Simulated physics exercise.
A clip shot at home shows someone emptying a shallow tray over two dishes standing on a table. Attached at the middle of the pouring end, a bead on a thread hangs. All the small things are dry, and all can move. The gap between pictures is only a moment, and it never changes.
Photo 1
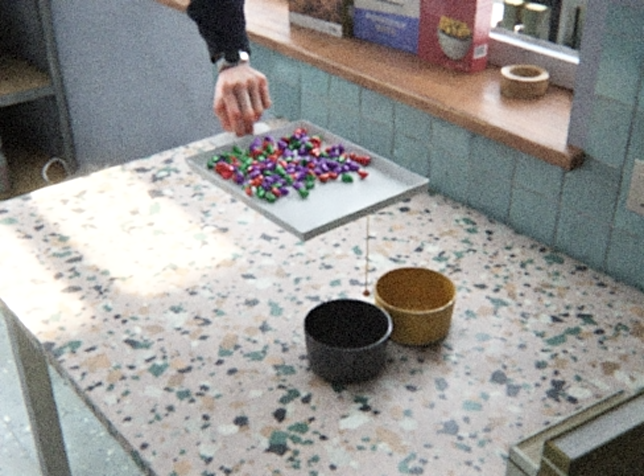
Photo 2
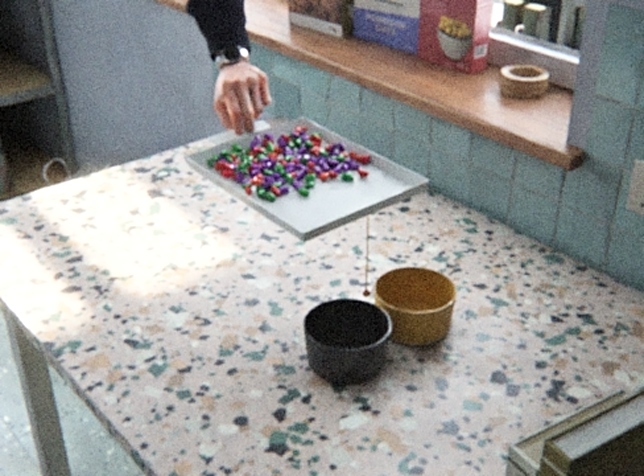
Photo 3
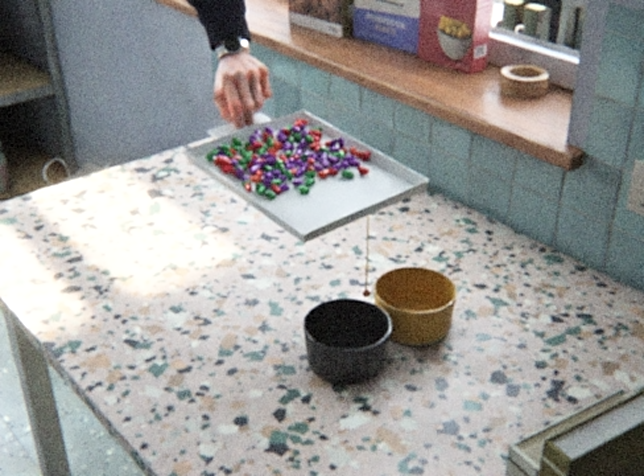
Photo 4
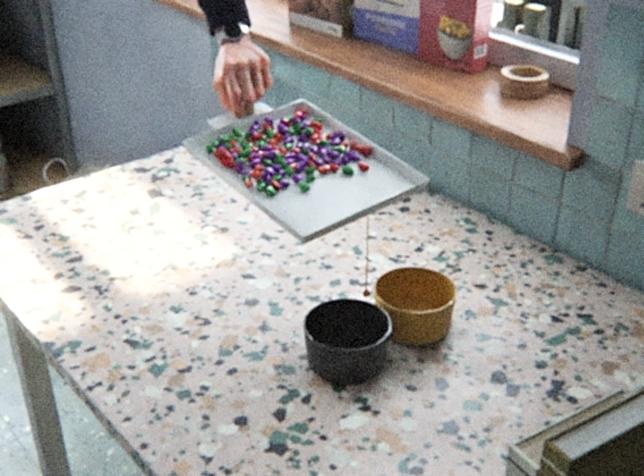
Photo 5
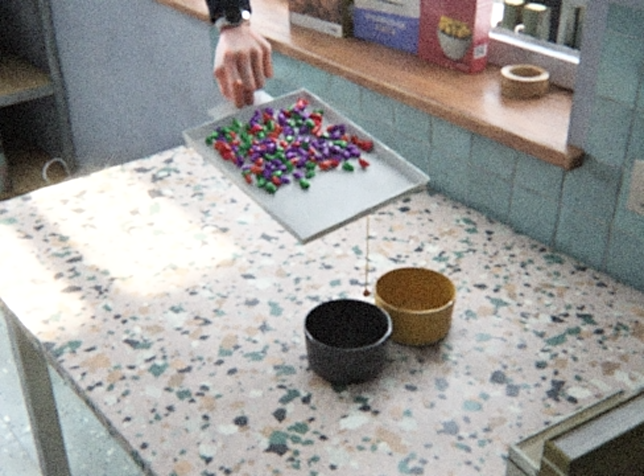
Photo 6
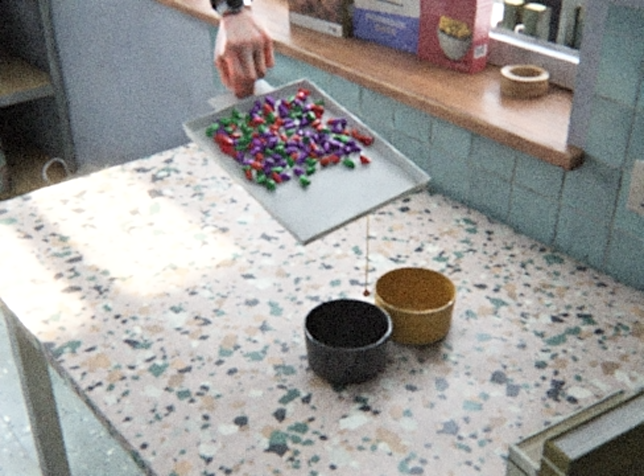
On a speckled terrazzo table beside a tiled wall, a hand holds a shallow tray of colourful jelly beans above a black dish and a mustard one. The tray starts out still; then the hand gradually raises the far end, and the pouring edge dips slightly toward its left corner.
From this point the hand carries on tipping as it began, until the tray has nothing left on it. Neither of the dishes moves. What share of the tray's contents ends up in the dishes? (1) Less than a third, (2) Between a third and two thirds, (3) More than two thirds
Option 2: Between a third and two thirds.
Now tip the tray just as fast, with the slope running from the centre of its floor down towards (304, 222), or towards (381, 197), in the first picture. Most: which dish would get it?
Point by point: The left side, then the right side.
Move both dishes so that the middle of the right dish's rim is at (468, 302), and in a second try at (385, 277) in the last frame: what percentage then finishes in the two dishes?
That makes 40 per cent, followed by 10 per cent.
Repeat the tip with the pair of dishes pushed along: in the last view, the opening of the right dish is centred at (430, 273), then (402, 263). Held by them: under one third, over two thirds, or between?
Less than a third; less than a third.
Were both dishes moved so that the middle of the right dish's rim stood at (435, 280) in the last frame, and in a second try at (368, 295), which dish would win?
The first layout gives the one at left, the second layout gives the one at left.
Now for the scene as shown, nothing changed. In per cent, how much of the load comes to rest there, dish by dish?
Split in per cent - left dish 50, right dish 0.
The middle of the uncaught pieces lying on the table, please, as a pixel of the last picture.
Centre: Roughly (355, 414).
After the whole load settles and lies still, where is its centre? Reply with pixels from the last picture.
I'd mark it at roughly (352, 368).
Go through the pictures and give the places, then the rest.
Corners of the pouring end at (304, 229) and (423, 180), level; middle of the load at (283, 165), jelly beans; left dish at (376, 359); right dish at (444, 322); bead on its thread at (366, 293), in the first picture.
Corners of the pouring end at (304, 230) and (423, 180), level; middle of the load at (283, 163), in the second picture.
Corners of the pouring end at (304, 231) and (424, 179), tipped barely, lowest at the left corner; middle of the load at (283, 159), in the third picture.
Corners of the pouring end at (304, 233) and (424, 179), tipped a little, lowest at the left corner; middle of the load at (283, 152), in the fourth picture.
Corners of the pouring end at (305, 234) and (425, 178), tipped a little, lowest at the left corner; middle of the load at (284, 145), in the fifth picture.
Corners of the pouring end at (305, 236) and (426, 177), tipped clearly, lowest at the left corner; middle of the load at (284, 139); left dish at (376, 359); right dish at (444, 322), in the sixth picture.
Soon, tray tipped steeply; nearly all on the tray; a stray few in the left dish; a stray few outside both; a small part in the air.
A while on, tray tipped past a quarter turn; about two thirds on the tray; a small part in the left dish; a small part outside both; a small part in the air.
Towards the end, tray tipped past a quarter turn; about half in the left dish; a stray few in the right dish; about half outside both.
Finally, tray tipped past a quarter turn; about half in the left dish; a stray few in the right dish; about half outside both.
